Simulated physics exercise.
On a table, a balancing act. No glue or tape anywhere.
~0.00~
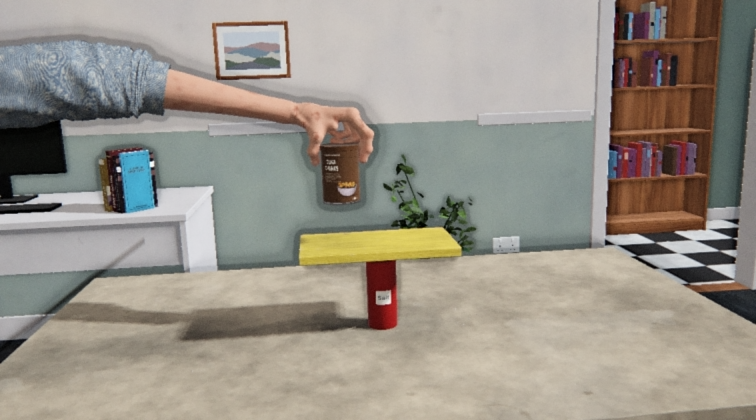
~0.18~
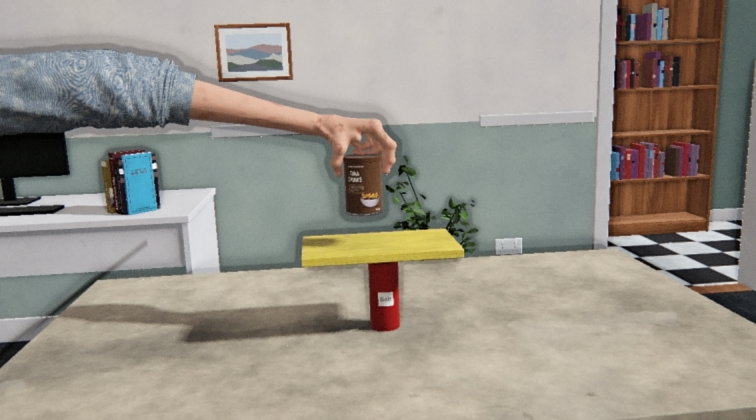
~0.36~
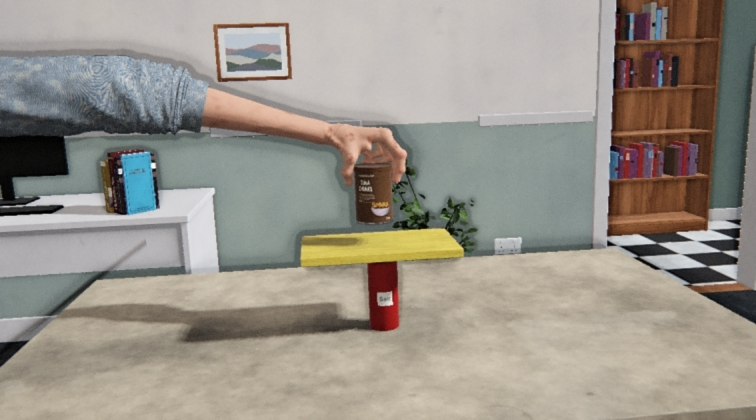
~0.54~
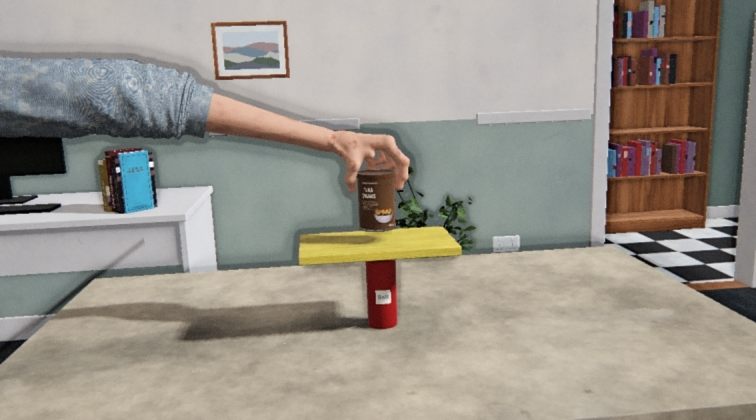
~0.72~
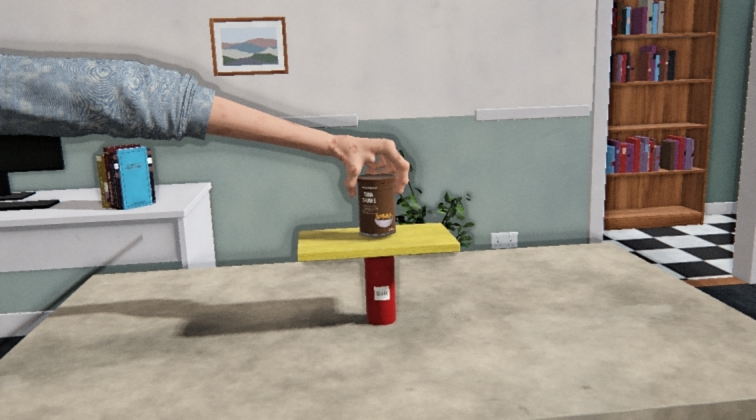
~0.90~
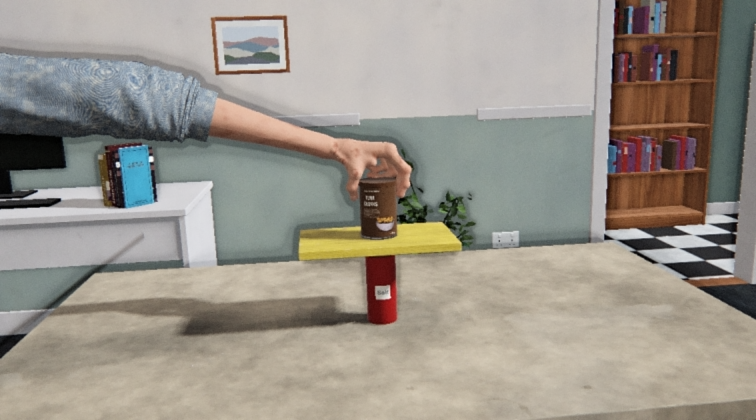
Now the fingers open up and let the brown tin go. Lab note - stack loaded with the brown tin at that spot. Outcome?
Outcome: Stable.
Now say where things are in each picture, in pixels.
Still above its spot; brown tin (341, 174); red jar (382, 287), in the first picture.
Still above its spot; brown tin (363, 184); red jar (384, 289), in the second picture.
Still above its spot; brown tin (374, 193); red jar (383, 289), in the third picture.
Still above its spot; brown tin (376, 200); red jar (381, 287), in the fourth picture.
Still above its spot; brown tin (377, 204); red jar (380, 283), in the fifth picture.
In place under the hand; brown tin (378, 208); red jar (381, 282), in the sixth picture.
Around 1.70 s, nothing moves.
Around 2.60 s, things are still on the move.
Finally (3.5 s), all 3 still in place. Final places as the last picture's camera would see them, brown tin near (378, 209). The stack stays up.
